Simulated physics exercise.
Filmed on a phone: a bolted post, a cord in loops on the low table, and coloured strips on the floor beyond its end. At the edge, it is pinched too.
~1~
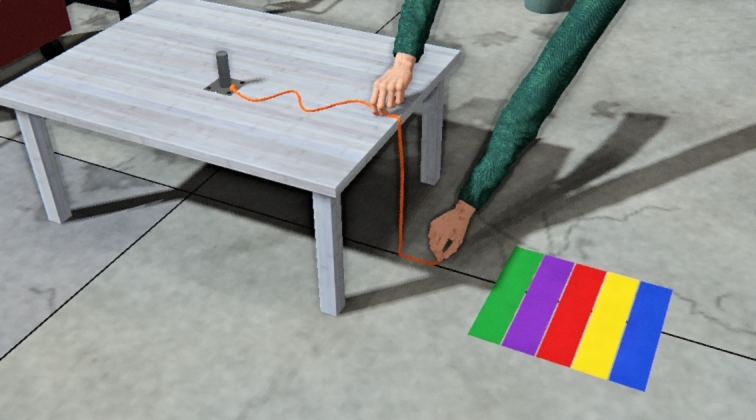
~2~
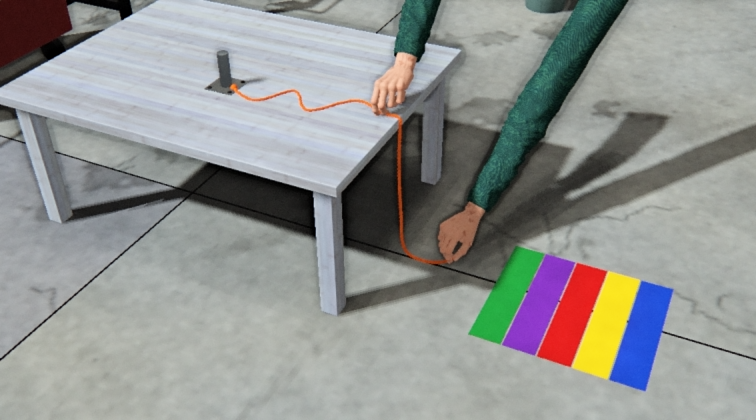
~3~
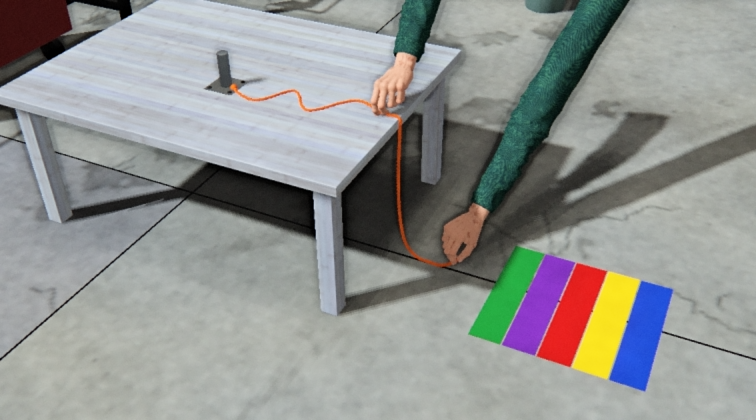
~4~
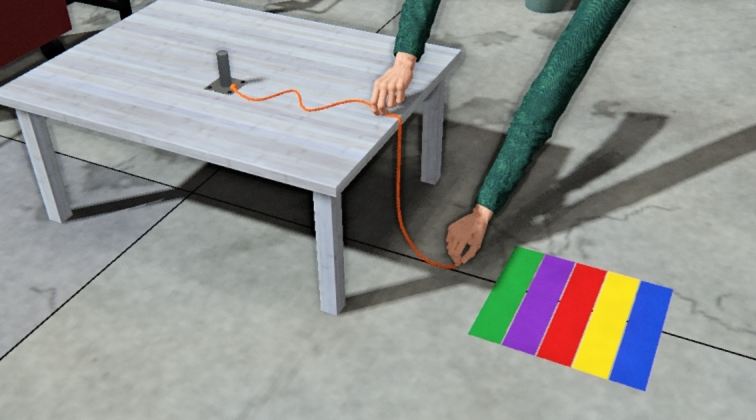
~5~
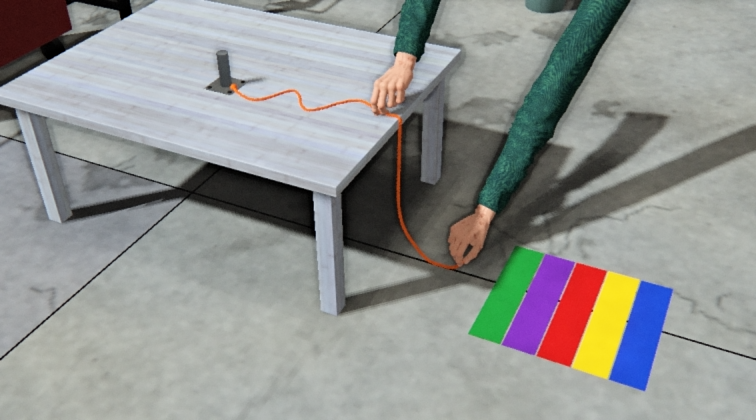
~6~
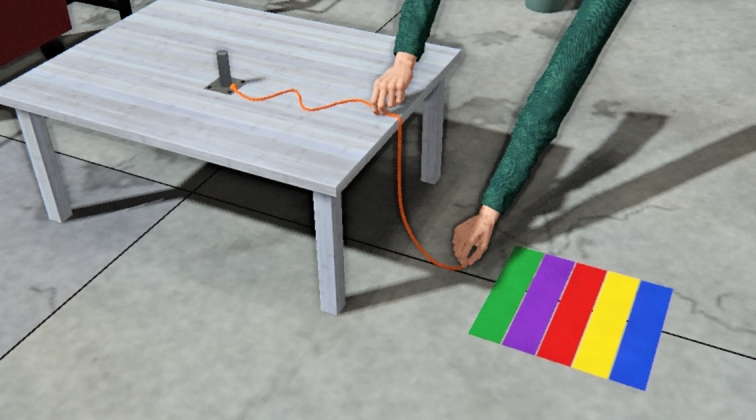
At first, one hand pinches an orange cord at the table's edge while another holds its end near the floor, left of five coloured strips. The lower hand then draws the end slightly rightward toward the green strip, and the hanging cord bows into a smoother curve as the upper hand stays still.
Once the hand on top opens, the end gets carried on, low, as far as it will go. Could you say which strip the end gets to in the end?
It gets to the yellow strip.
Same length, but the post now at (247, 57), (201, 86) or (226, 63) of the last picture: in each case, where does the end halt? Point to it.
Try by try: (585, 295), (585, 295) and (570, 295).
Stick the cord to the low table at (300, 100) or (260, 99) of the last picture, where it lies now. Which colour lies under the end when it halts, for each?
The end would stop on red and then on yellow.
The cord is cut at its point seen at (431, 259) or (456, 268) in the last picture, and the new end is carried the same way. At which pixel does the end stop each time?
It would end up close to (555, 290), then close to (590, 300).
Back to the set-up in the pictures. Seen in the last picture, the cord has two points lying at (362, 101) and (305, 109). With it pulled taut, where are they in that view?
The first one ends up at (400, 125) and the second one at (344, 108).
Early on, end near (545, 286); over purple.
Midway, end near (588, 298); over red.
At the end of the slack, end near (612, 306); over yellow. The end stops over the yellow strip.
